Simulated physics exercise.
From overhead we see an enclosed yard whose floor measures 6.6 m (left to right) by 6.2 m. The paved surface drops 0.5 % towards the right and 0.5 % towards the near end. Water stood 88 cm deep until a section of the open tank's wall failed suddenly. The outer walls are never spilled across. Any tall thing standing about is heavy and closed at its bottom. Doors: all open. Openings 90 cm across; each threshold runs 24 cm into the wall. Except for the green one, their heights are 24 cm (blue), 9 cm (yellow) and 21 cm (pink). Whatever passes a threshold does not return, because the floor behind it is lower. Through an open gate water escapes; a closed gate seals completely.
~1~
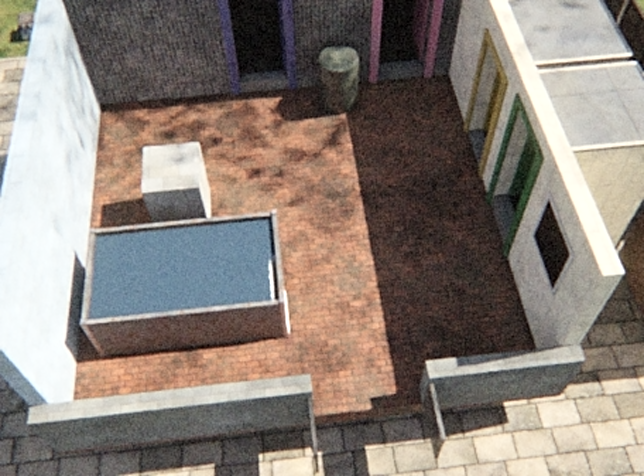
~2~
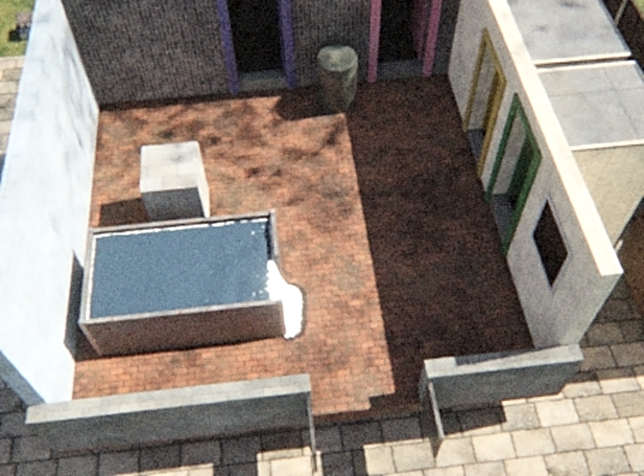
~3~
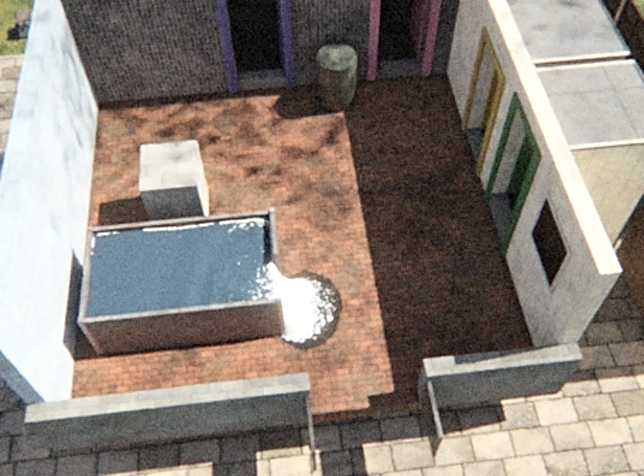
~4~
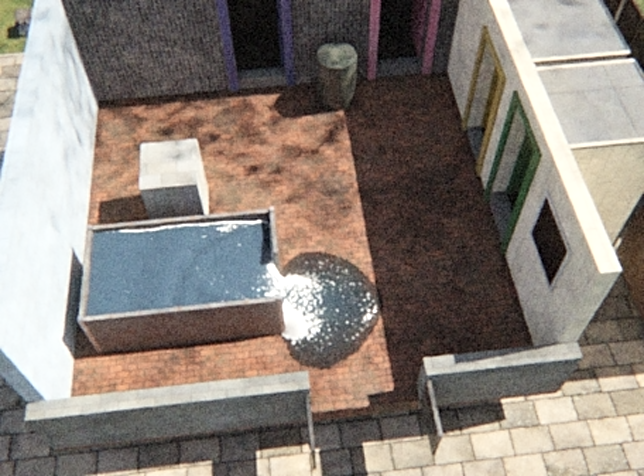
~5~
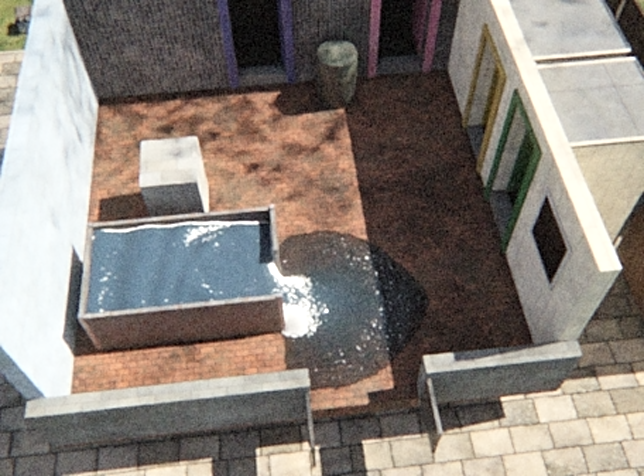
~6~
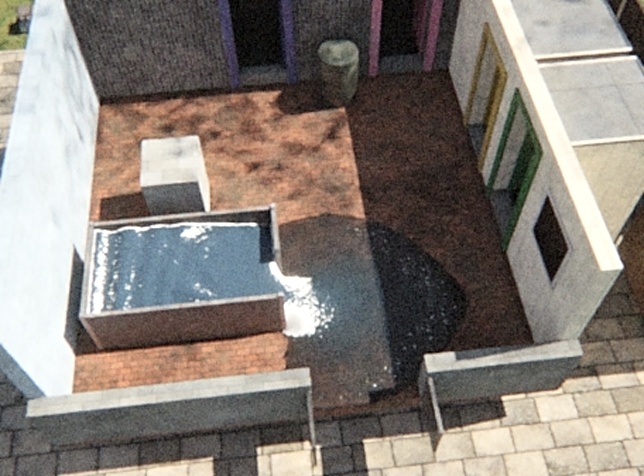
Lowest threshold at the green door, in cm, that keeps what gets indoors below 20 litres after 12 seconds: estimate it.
My estimate is 20 cm.
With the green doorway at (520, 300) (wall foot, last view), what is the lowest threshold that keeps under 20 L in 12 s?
You'd want it roughly 27 cm high.
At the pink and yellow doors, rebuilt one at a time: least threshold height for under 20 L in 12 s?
You'd want about 17 centimetres at pink and about 11.0 centimetres at yellow.
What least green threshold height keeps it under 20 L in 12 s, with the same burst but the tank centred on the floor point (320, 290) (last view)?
It must be around 17 cm tall.
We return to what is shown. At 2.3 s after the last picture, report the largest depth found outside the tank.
Max depth: Near 35 cm.
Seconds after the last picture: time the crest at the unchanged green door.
Around 1.6 s.
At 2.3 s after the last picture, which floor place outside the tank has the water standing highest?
(536, 368).
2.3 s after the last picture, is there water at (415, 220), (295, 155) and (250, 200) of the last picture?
First wet through, second bone-dry, third bone-dry.
Then, 0.7 s after the last picture water covers 30 % of the floor, deepest (49 cm) near (536, 368); 18 cm at the green door, 0 litres in over its 26 cm threshold.
Then, 2.3 s after the last picture water covers 35 % of the floor, deepest (35 cm) near (536, 368); 23 cm at the green door, 1 litre in over its 26 cm threshold.
Then, 11.3 s after the last picture water covers 90 % of the floor, deepest (12 cm) near (166, 246); 10 cm at the green door, 1 litre in over its 26 cm threshold.
At the green door as built, the water peaked near 27 cm, 1.5 s after the last picture.
With a threshold of 17 cm, 39 litres would have come in within the 12 s; with 23 cm, 6 litres. So under 20 litres takes about 20 cm.
